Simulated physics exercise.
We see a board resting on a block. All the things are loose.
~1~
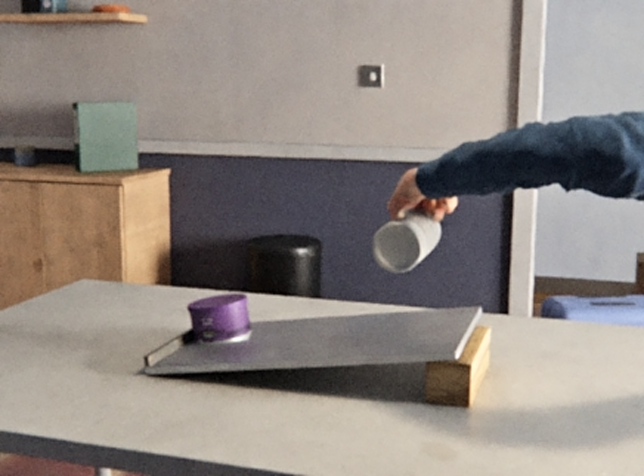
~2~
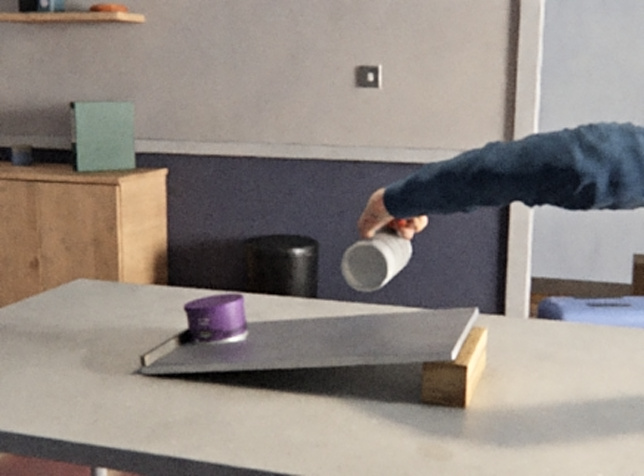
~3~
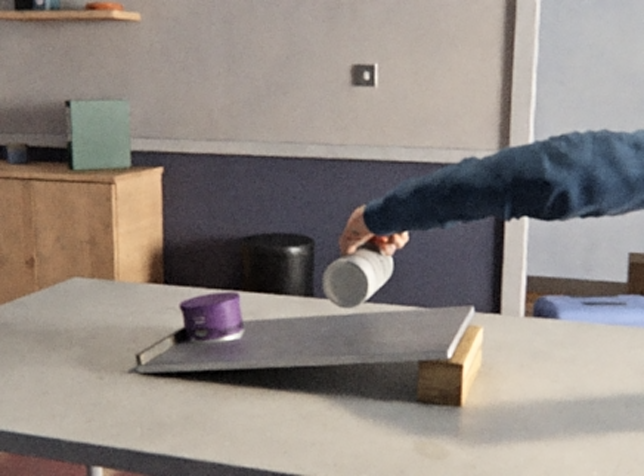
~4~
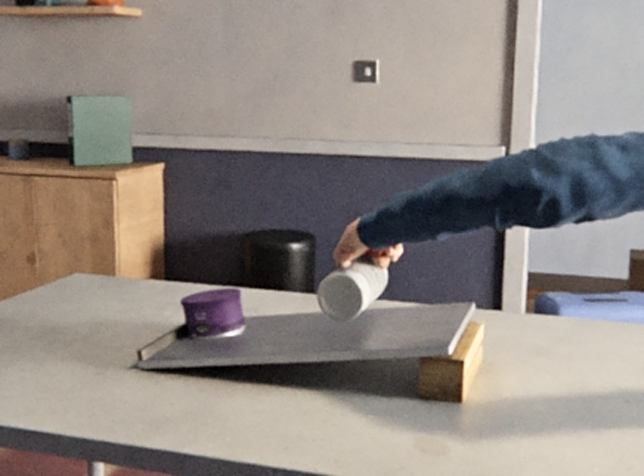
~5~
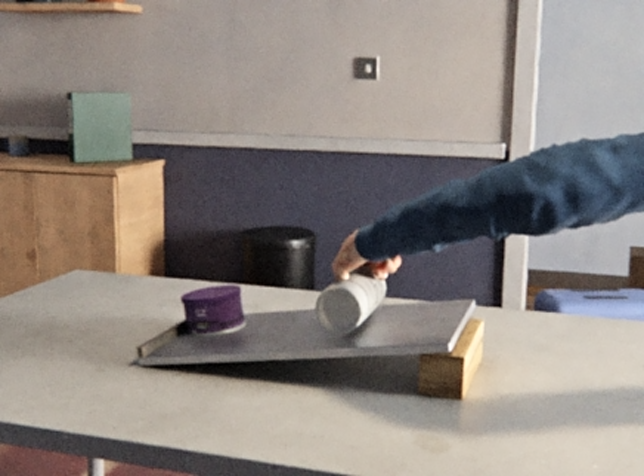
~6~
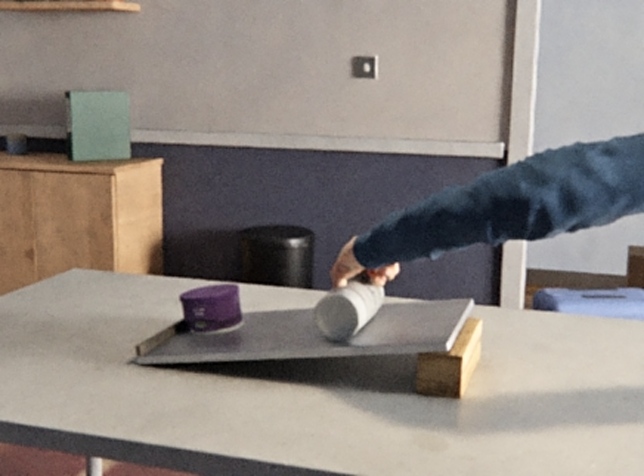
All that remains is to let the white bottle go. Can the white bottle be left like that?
Outcome: The white bottle goes downhill.
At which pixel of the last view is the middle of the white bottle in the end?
At about (243, 310).
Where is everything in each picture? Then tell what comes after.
In the first picture, on its way; white bottle (411, 236); purple tub (220, 319).
In the second picture, on its way; white bottle (381, 255); purple tub (216, 319).
In the third picture, on its way; white bottle (363, 270); purple tub (212, 317).
In the fourth picture, on its way; white bottle (358, 283); purple tub (213, 313).
In the fifth picture, on its way; white bottle (356, 295); purple tub (214, 310).
In the sixth picture, set down, still held; white bottle (354, 301); purple tub (212, 309).
Then, 0.50 s later than the last frame, white bottle moved about its own width near (313, 304).
Then, 0.70 s later than the last frame, white bottle moved well along near (264, 307).
When it is over, moved from the start, white bottle; purple tub as before. End places, in pixels of the last picture, white bottle near (243, 310). The white bottle slides or rolls down.
